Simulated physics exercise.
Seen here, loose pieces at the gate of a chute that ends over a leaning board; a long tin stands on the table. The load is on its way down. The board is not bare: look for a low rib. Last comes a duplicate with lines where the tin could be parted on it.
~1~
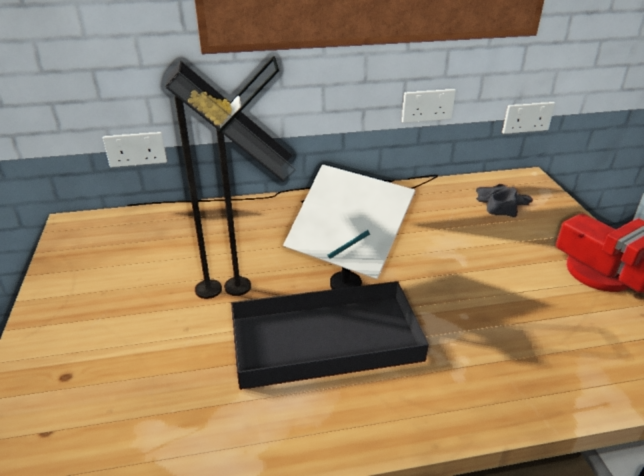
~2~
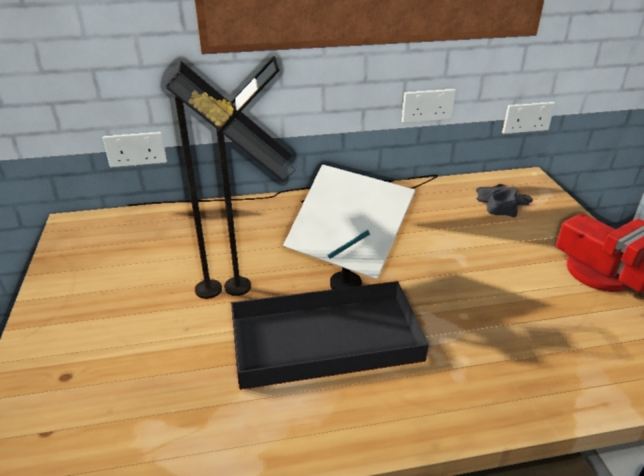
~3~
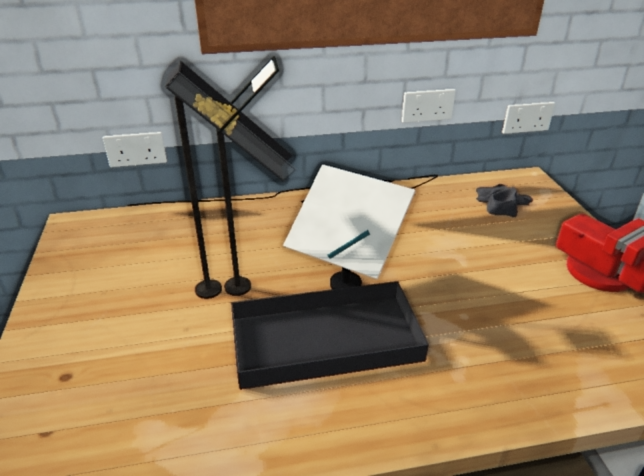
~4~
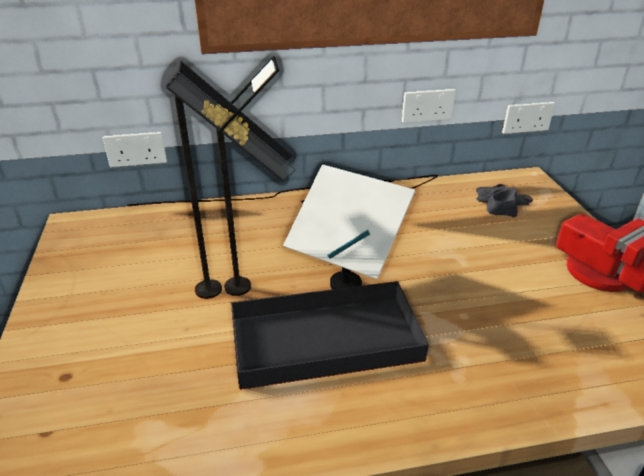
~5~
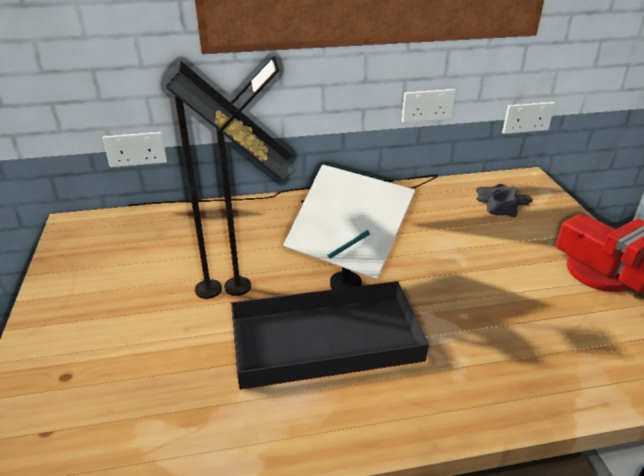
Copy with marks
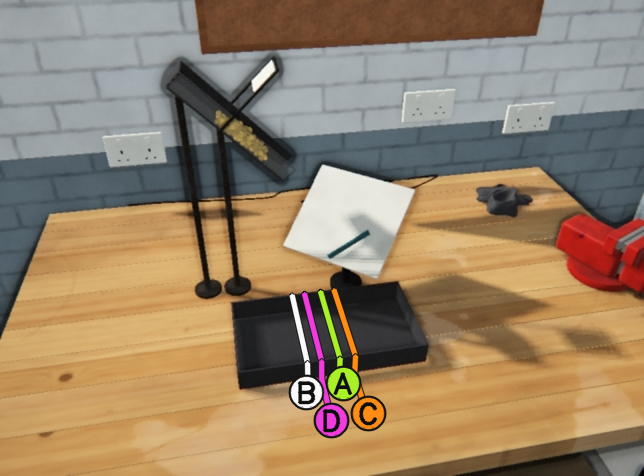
In the video, a pale gate slides up from a dark sloping chute above a workbench, and small golden pieces begin sliding down it, while a tilted white board with a dark rib and an empty black tray stay still.
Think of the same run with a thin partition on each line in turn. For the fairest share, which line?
I would pick line D.
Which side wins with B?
Right.
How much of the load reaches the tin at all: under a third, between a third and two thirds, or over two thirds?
It is between a third and two thirds.
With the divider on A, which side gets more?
More lands on the left.
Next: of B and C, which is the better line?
The answer is B.
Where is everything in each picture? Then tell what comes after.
In the first frame, load behind the gate near (214, 106), puffed corn balls; lip of the chute near (282, 174), sloping fairly steeply.
In the second frame, middle of the board near (348, 218), tilted fairly steeply; middle of its low edge near (328, 261); of its high edge near (367, 177).
In the third frame, front corners of the tin near (238, 372) and (428, 344), empty; front of the load near (231, 126).
In the fourth frame, middle of the load near (232, 123); its front near (244, 139), close to a third of the way to the lip; rib from (368, 230) to (327, 256).
In the fifth frame, middle of the load near (240, 136); its front near (264, 155), close to two thirds of the way to the lip.
On the marked copy, line A crosses the front rim at (339, 357); line B crosses the front rim at (307, 362); line C crosses the front rim at (355, 355); line D crosses the front rim at (321, 360).
If A is chosen, of what is caught, all but a few on the left of the divider, only a few on the right.
If B is chosen, of what is caught, close to a quarter on the left of the divider, the bulk on the right.
If C is chosen, of what is caught, all but a few on the left of the divider, only a few on the right.
If D is chosen, of what is caught, close to half on the left of the divider, close to half on the right.
